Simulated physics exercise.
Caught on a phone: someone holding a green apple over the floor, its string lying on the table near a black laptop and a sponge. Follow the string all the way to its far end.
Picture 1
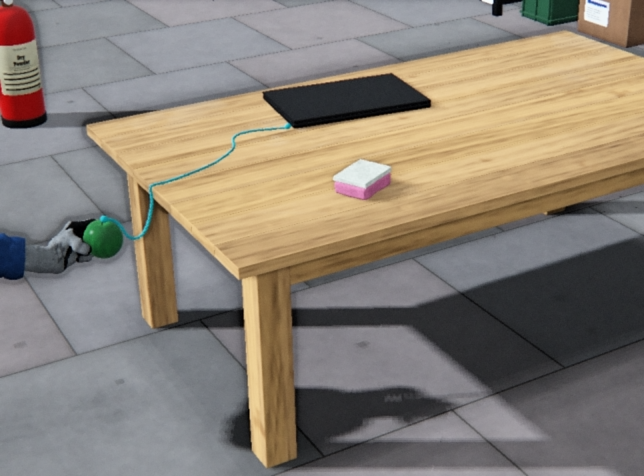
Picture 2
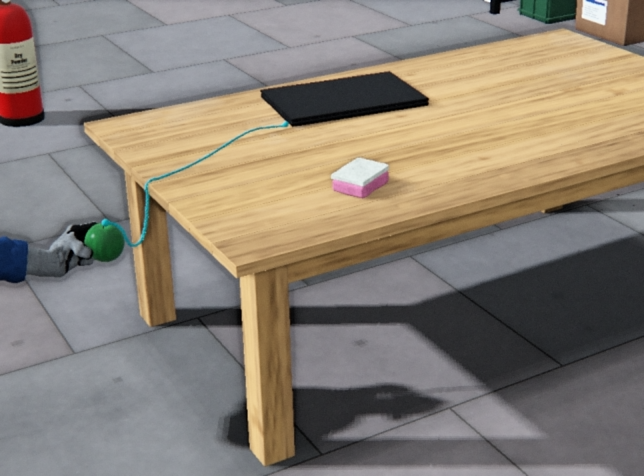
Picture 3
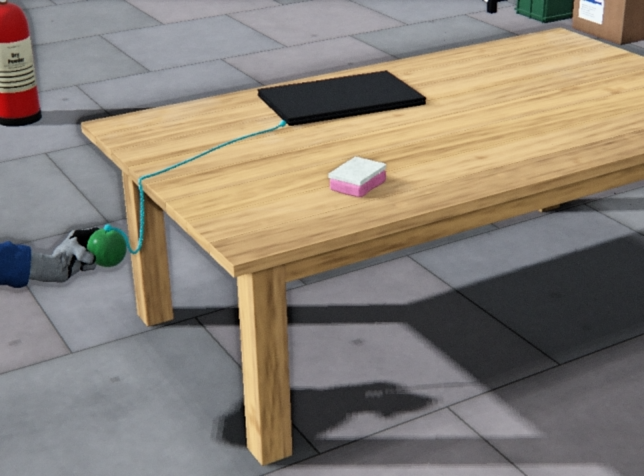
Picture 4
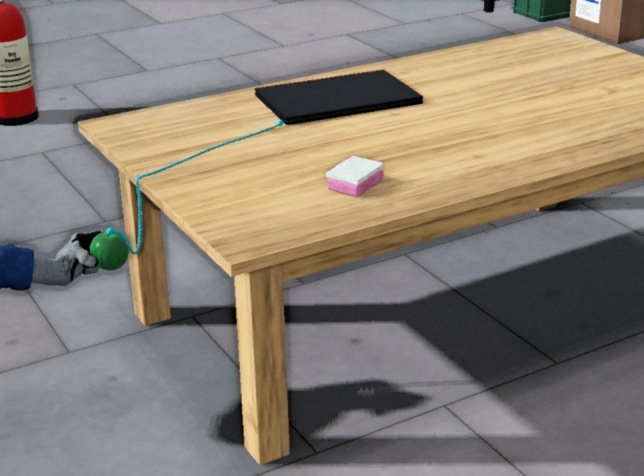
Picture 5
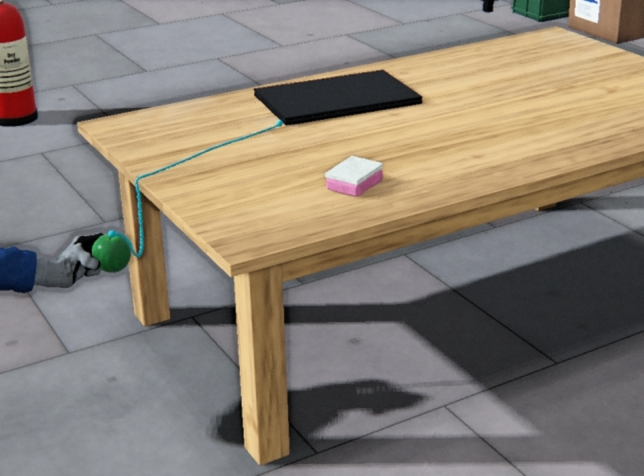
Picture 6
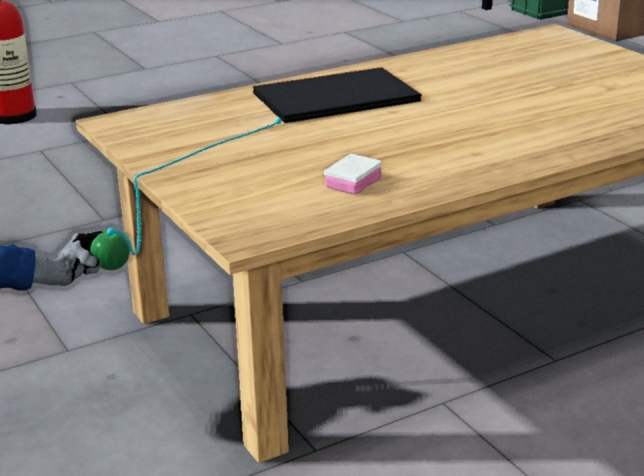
The teal string running from a black laptop across the wooden table straightened and lost its curves, while a gloved hand beyond the left edge held the green apple nearly still beside a pink-and-white sponge's table.
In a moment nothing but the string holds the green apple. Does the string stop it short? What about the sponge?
The green apple stops short of the ground; the sponge is not moved.
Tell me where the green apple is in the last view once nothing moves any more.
Once nothing moves, its middle is close to (148, 323).
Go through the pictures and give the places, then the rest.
The first frame shows green apple (104, 239); black laptop (346, 95); sponge (363, 171).
The second frame shows green apple (105, 243).
The third frame shows green apple (107, 248).
The fourth frame shows green apple (110, 251); string through (224, 144) (165, 169).
The fifth frame shows green apple (111, 253); string through (223, 145) (164, 169).
The sixth frame shows green apple (110, 251); black laptop (336, 90); sponge (353, 165); string tied to the laptop, with little slack.
Then, 0.78 s on from there, apple off the ground near (159, 302); laptop shifted a little; sponge in place.
Then, 1.74 s on from there, apple off the ground near (181, 296); laptop tugged along near (319, 99); sponge in place.
In the end, apple off the ground near (148, 323); laptop tugged along near (319, 99); sponge in place. The green apple hangs in the air and the sponge remains where it stands.
